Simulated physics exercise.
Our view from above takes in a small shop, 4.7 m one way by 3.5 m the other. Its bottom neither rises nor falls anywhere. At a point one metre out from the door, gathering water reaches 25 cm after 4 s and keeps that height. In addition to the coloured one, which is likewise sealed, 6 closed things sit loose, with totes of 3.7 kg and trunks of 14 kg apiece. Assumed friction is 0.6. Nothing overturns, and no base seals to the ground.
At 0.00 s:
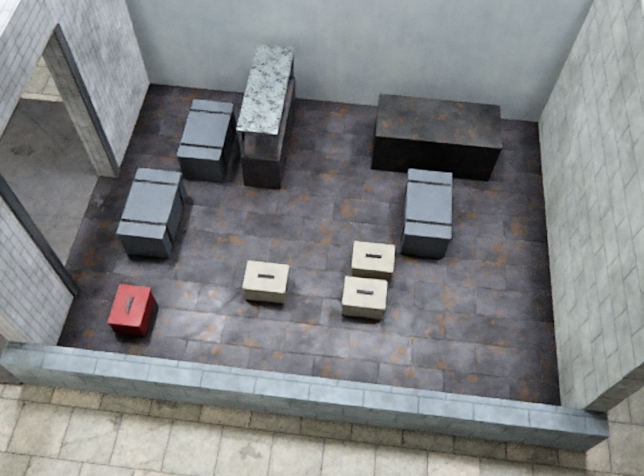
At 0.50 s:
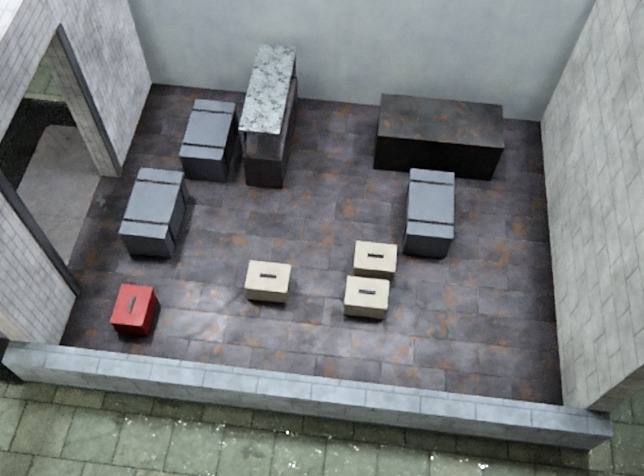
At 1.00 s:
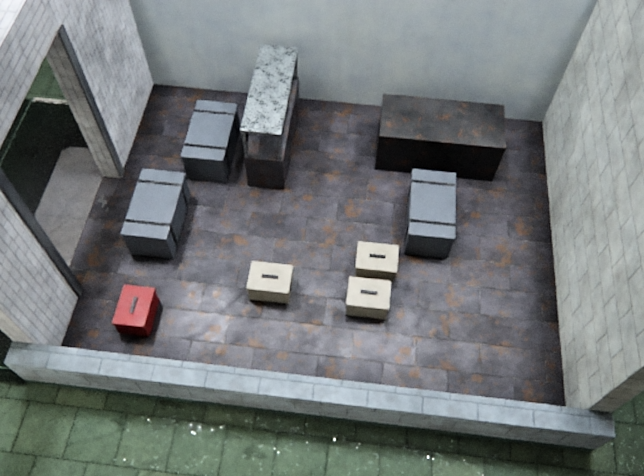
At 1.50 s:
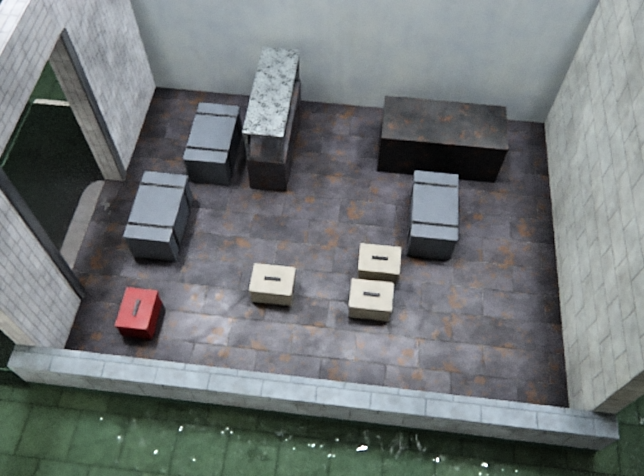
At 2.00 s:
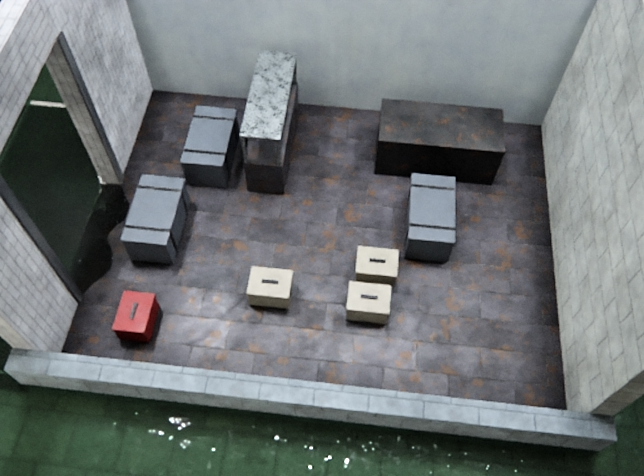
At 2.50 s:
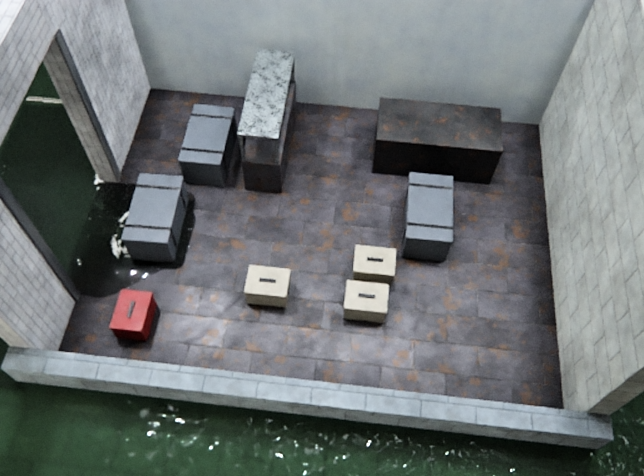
Small shop seen from above with a red tote and grey trunks standing still, green water rising outside and entering the left doorway.
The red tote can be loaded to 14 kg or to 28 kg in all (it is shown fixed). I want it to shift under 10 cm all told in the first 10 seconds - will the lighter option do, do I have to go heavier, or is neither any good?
The lighter option will do.
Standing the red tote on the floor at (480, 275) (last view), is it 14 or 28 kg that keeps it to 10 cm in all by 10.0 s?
Short answer: Heavier load only.
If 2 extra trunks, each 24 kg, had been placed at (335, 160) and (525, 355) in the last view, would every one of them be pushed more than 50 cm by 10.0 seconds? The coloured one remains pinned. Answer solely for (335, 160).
Its shift comes out smaller than that.
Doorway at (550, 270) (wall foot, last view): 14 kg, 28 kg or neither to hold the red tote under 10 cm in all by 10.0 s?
Outcome - the heavier pick is required.
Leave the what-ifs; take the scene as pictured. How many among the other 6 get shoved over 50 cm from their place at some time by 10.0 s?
That adds up to 6.
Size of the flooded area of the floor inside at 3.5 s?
Flooded: Near 3.0 m2.
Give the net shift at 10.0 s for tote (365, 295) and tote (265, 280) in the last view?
One is off by 100 cm, the other by 140 cm, in the order asked.
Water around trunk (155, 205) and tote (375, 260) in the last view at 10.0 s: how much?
About 17 and 17 cm.
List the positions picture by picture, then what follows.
The red tote at (129, 305) rests on the ground; water covers 0.0 m2; 0 of 7 have shifted, in the first picture.
The red tote at (132, 305) rests on the ground; water covers 0.0 m2; 0 of 7 have shifted, in the second picture.
The red tote at (134, 305), on the bottom; 0.0 m2 under water; 0 of 7 have shifted, in the third picture.
The red tote at (136, 308), on the bottom; 0.0 m2 under water; 0 of 7 have shifted, in the fourth picture.
The red tote at (134, 311) rests on the ground; water covers 0.1 m2; 0 of 7 have shifted, in the fifth picture.
The red tote at (131, 310) rests on the ground; water covers 0.6 m2; 0 of 7 have shifted, in the sixth picture.
After 3.5 s the red tote would be 0 cm from its start with 14 kg and 0 cm from its start with 28 kg; 2 cm of water round it then.
After 4.5 s the red tote would be 0 cm from its start with 14 kg and 0 cm from its start with 28 kg; 5 cm of water round it then.
After 7.0 s the red tote would be 0 cm from its start with 14 kg and 0 cm from its start with 28 kg; 5 cm of water round it then.
After 10.0 s the red tote would be 0 cm from its start with 14 kg and 0 cm from its start with 28 kg; 6 cm of water round it then.
